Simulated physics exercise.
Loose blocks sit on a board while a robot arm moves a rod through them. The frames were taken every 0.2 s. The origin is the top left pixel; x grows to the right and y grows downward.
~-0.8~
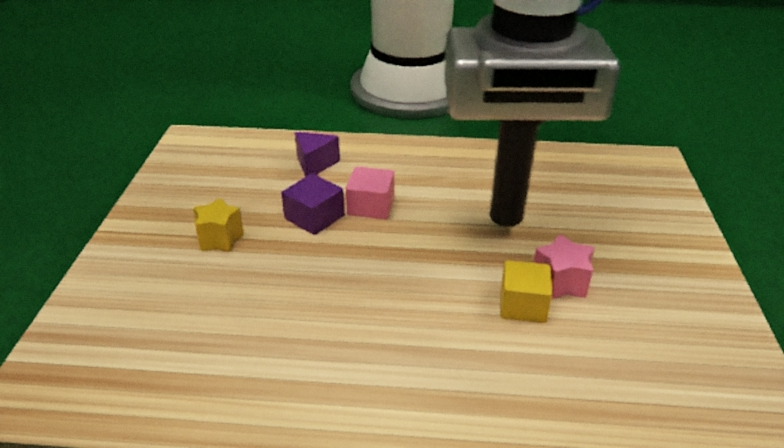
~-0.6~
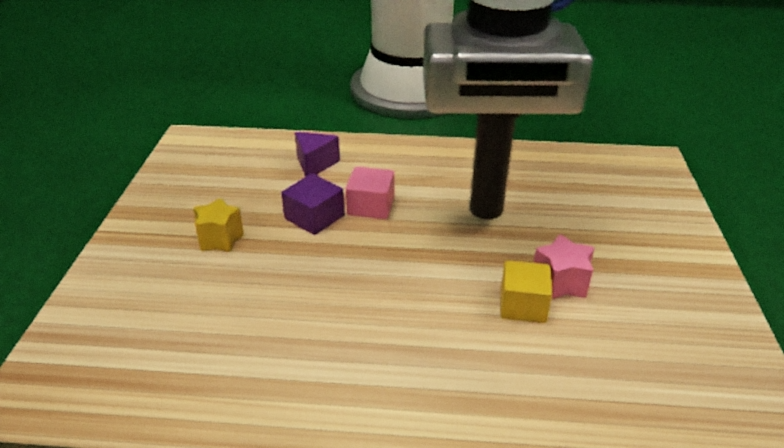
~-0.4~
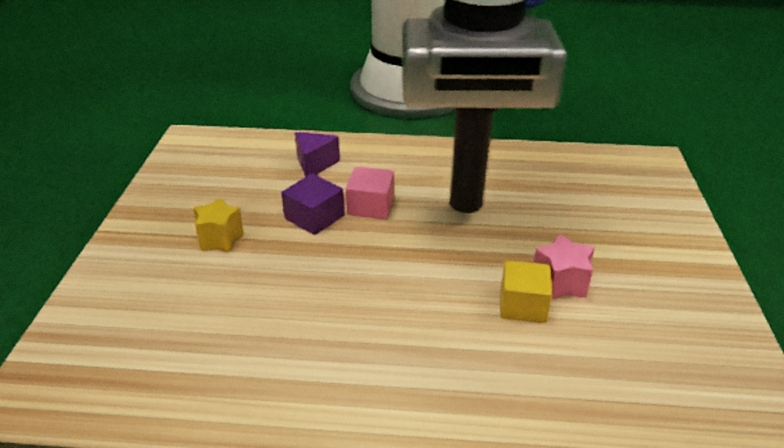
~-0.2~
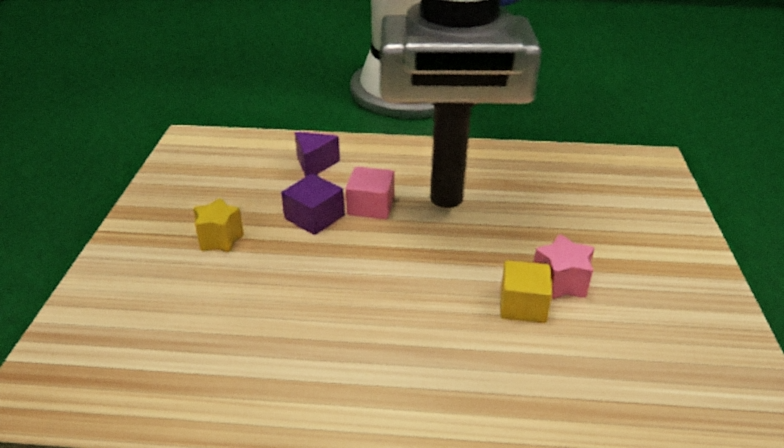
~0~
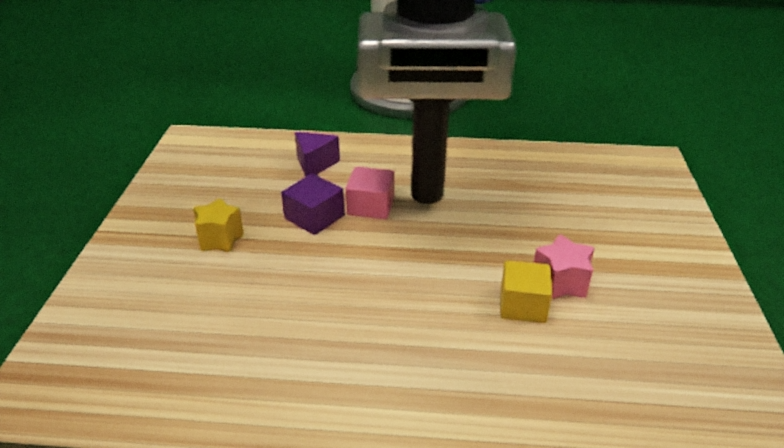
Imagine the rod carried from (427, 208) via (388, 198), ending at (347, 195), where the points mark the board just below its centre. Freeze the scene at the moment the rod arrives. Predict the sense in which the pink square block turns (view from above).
The turn is anti-clockwise.
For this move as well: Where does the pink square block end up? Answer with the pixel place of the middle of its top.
It will end up at (315, 182).
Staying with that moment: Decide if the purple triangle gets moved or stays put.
At the end, its place is the same.
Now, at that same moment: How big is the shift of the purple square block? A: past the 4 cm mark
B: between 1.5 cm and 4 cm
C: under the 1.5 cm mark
B.
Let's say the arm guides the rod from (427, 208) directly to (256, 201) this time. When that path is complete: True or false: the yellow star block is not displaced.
Answer: False.
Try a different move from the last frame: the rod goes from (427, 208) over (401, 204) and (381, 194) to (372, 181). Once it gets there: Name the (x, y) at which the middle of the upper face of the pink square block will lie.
If I read the scene right, the answer is (346, 178).
What follows on the original path. Halfway along, rod (386, 185); purple square block (306, 192), turned 15° clockwise; pink square block (351, 181), turned 35° anticlockwise.
At the end, rod (347, 182); purple square block (281, 201); purple triangle still; pink square block (315, 182), turned 60° anticlockwise.
